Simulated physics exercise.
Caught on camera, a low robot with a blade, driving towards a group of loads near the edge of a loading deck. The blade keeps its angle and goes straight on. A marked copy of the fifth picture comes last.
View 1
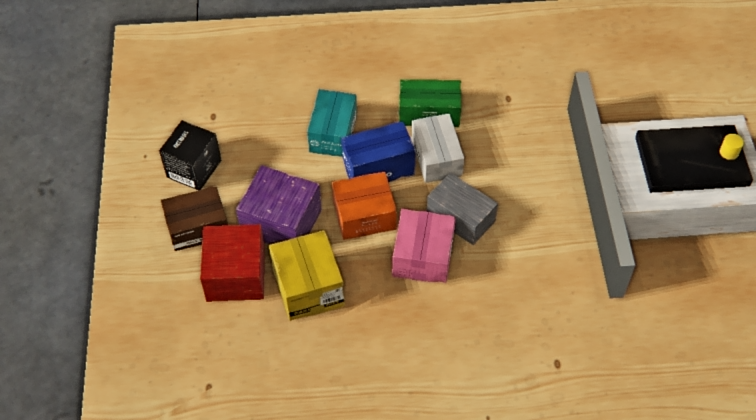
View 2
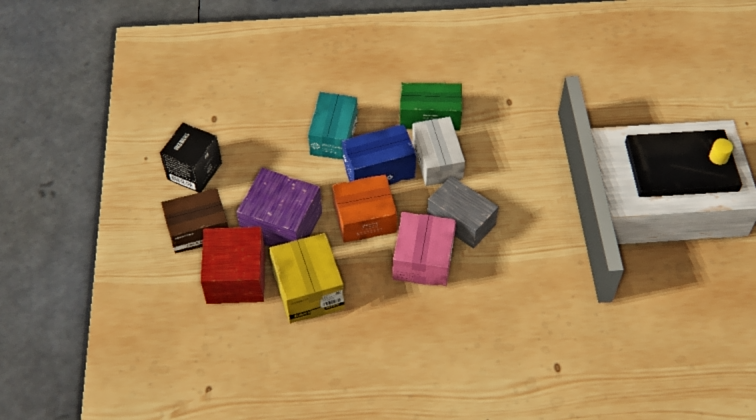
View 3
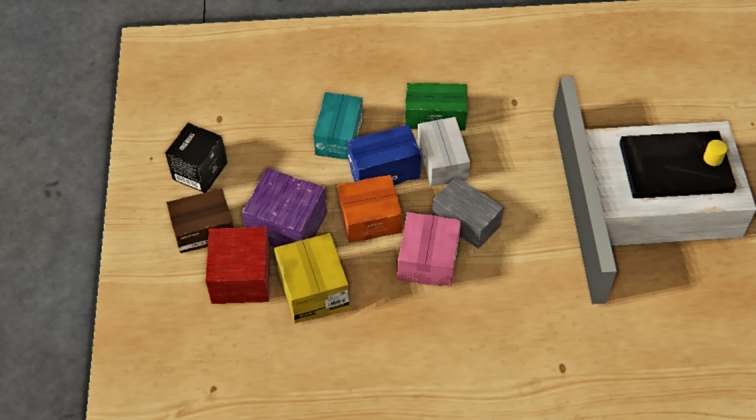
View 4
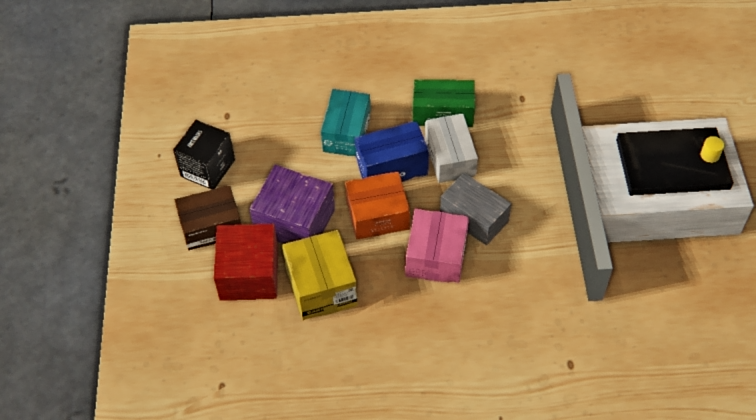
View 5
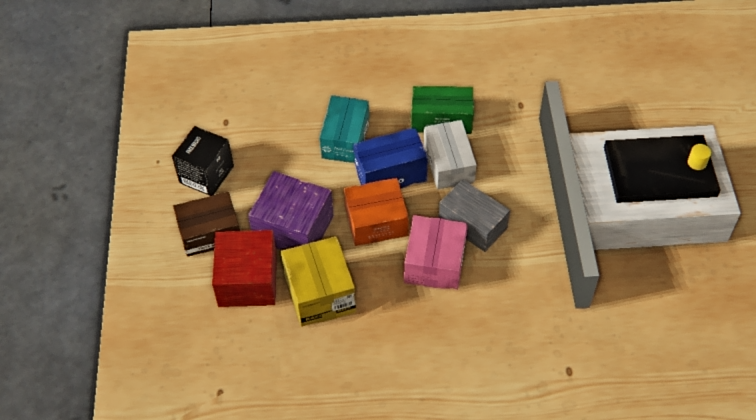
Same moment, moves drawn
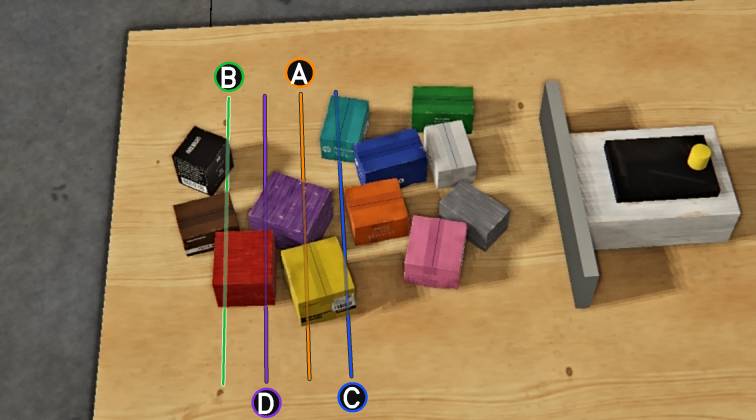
The clip shows a cluster of differently coloured boxes sitting still on a wooden surface, while a low white and black machine with a grey blade on its front moves slowly left towards them from the right, without touching any.
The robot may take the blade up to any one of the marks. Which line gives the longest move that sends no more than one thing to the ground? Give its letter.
Line D.
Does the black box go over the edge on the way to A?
No.
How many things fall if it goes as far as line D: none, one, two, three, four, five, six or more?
By then, one.
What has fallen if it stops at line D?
The brown box goes over.
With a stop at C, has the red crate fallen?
No.
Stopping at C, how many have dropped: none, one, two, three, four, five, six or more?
The count is none.
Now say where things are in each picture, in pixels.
The first picture shows yellow parcel (307, 276); black box (191, 156); turquoise parcel (333, 123).
The second picture shows robot (675, 162); green box (431, 106).
The third picture shows robot (670, 163); brown box (202, 221).
The fourth picture shows robot (666, 160); purple crate (294, 209).
The fifth picture shows robot (653, 168); pink box (435, 253); red crate (245, 269); blue box (391, 163).
On the marked copy, A at (305, 224); B at (226, 228); C at (343, 221); D at (266, 226).
Following D. Soon after the start, robot (544, 174); green box (411, 107); pink box (409, 264).
Later, robot (433, 181); brown box (159, 226); red crate (200, 273).
In the end, robot (351, 185); brown box over the edge; red crate (115, 279); one fallen.
As for the rest, A is within the limit but short; B drops four; C is within the limit but short.
